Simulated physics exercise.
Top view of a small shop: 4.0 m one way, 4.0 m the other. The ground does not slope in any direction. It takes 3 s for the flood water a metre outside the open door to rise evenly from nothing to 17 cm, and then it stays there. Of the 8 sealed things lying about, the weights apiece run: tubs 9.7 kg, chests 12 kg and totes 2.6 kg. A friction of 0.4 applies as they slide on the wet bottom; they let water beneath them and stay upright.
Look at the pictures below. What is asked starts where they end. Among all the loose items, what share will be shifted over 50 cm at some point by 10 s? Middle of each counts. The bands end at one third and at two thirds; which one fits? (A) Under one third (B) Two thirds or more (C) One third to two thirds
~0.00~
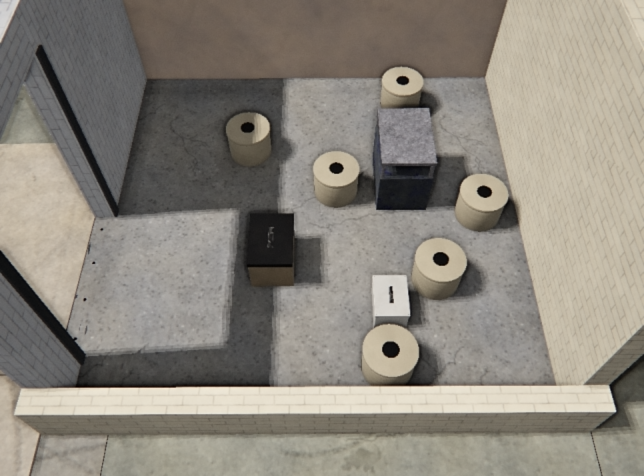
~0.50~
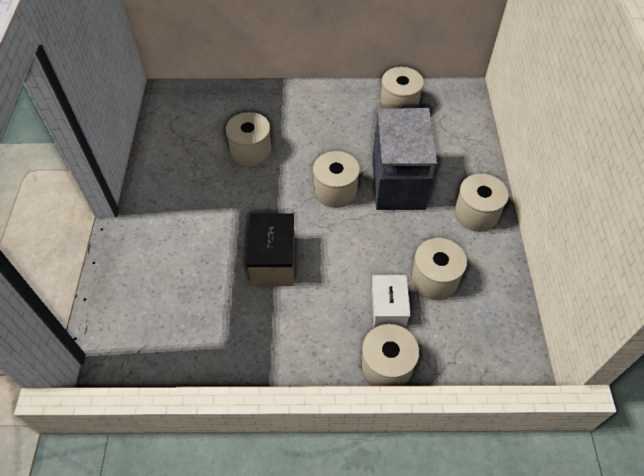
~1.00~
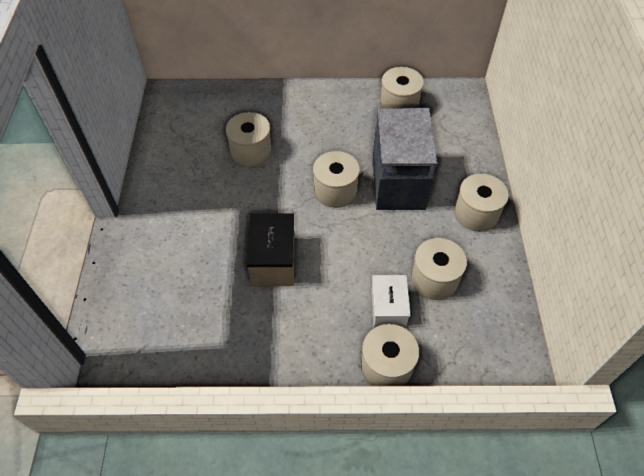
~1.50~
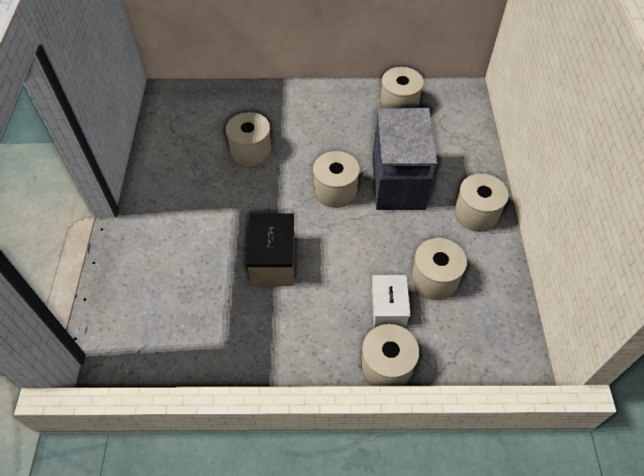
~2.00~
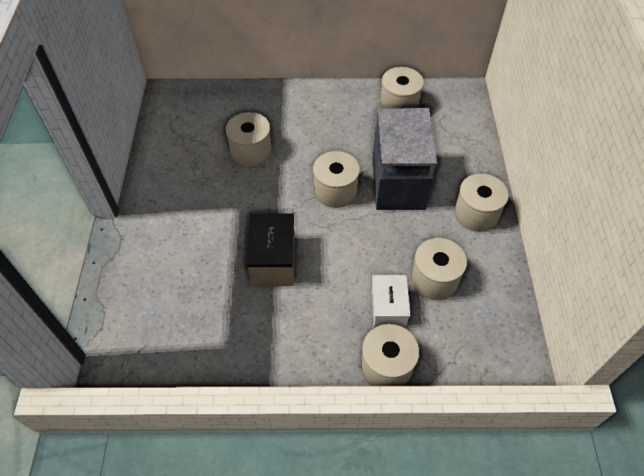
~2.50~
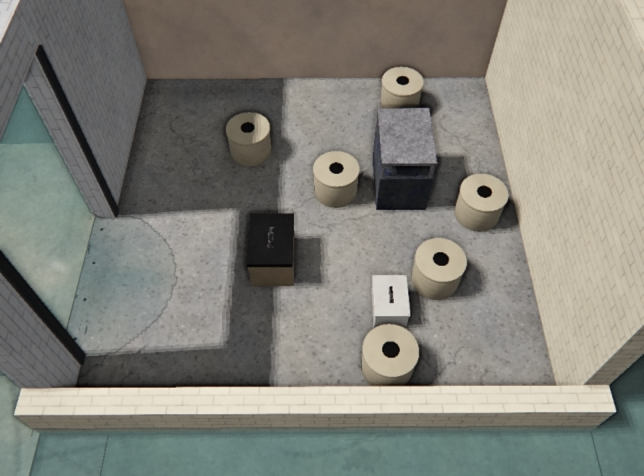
B.
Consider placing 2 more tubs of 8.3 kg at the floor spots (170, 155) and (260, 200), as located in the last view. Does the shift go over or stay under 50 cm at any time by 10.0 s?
First one stays within it, second one exceeds it.
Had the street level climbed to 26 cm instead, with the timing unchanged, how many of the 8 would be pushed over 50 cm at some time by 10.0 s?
The answer would then be 7.
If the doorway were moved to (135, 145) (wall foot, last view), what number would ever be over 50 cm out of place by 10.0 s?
6.
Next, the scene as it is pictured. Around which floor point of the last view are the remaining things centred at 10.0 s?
They average out to somewhere around (404, 148).
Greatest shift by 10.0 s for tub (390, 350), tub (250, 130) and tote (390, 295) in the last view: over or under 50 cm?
In turn: Above the mark, below the mark, above the mark.
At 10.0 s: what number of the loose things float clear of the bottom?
At that moment 7.
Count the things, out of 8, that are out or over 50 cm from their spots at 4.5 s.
1.
After 3.5 s 0 of 8 are over 50 cm from their spots; 0 afloat.
After 4.5 s 1 of 8 are over 50 cm from their spots; 0 afloat.
After 7.0 s 4 of 8 are over 50 cm from their spots; 4 afloat.
After 10.0 s 6 of 8 are over 50 cm from their spots, and 6 have been at some point; 7 afloat.
